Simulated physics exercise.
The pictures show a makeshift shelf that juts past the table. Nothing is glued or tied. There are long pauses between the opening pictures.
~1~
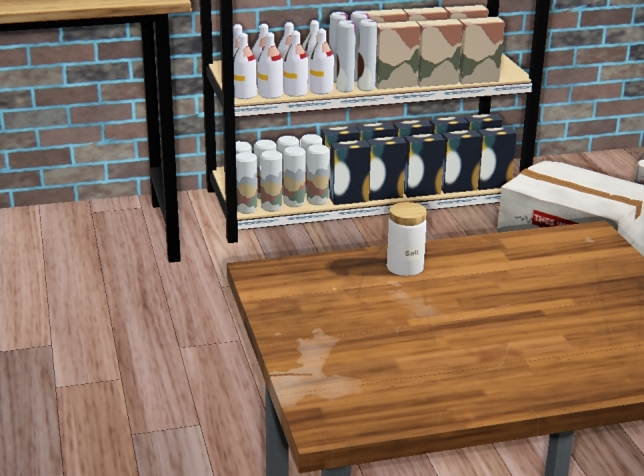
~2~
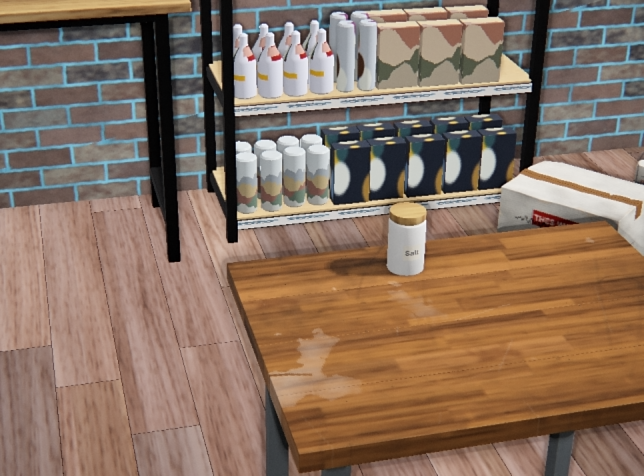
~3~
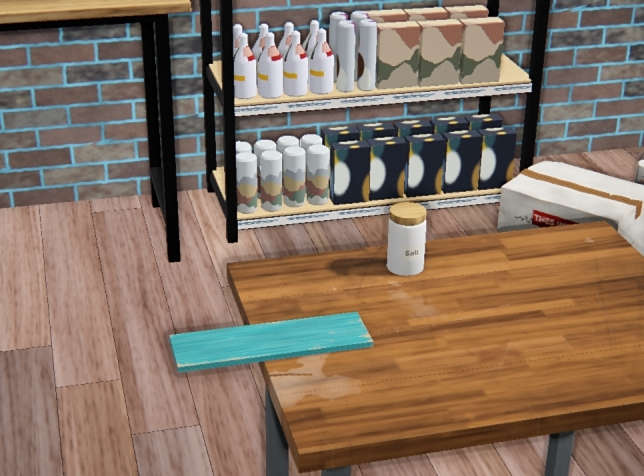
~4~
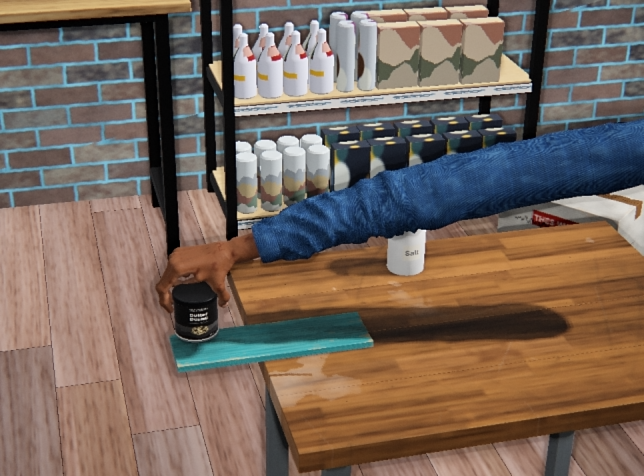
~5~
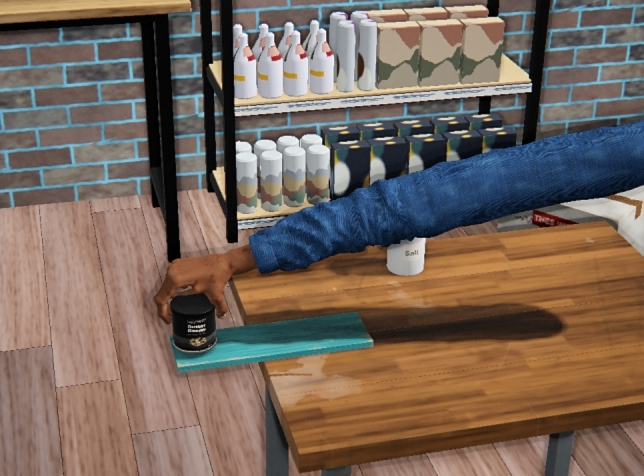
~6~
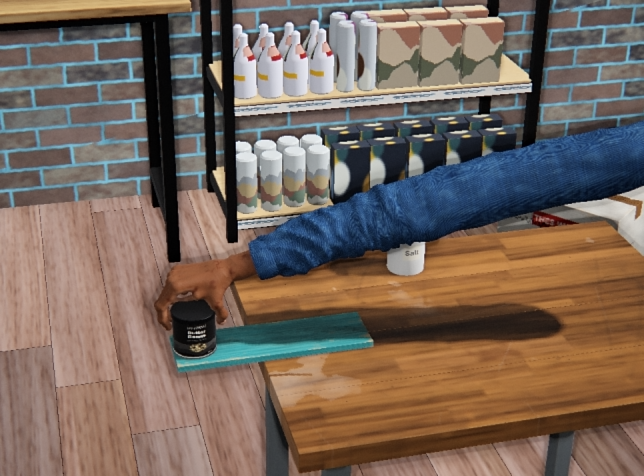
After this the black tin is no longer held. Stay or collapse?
In the end the board tips off the edge.
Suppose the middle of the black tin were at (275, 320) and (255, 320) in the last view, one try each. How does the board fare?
In the first case it stays on the table; in the second case it keeps its balance.
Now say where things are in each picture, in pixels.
The last thing is not in view yet; white jar (407, 239), in the first picture.
The last thing is not in view yet; white jar (407, 239), in the second picture.
The last thing is not in view yet; white jar (407, 239), in the third picture.
Still above its spot; black tin (196, 311); white jar (407, 239), in the fourth picture.
Still above its spot; black tin (194, 322), in the fifth picture.
In place under the hand; black tin (194, 328), in the sixth picture.
Then, 0.30 s later than the last frame, black tin now down on the floor or falling; turquoise board tilted by 48°.
Then, 0.50 s later than the last frame, turquoise board now down on the floor or falling.
Then, 0.60 s later than the last frame, things are still on the move.
Then, 0.70 s later than the last frame, as before.
When it is over, down on the floor or falling, black tin and turquoise board; white jar as before. The board goes over.
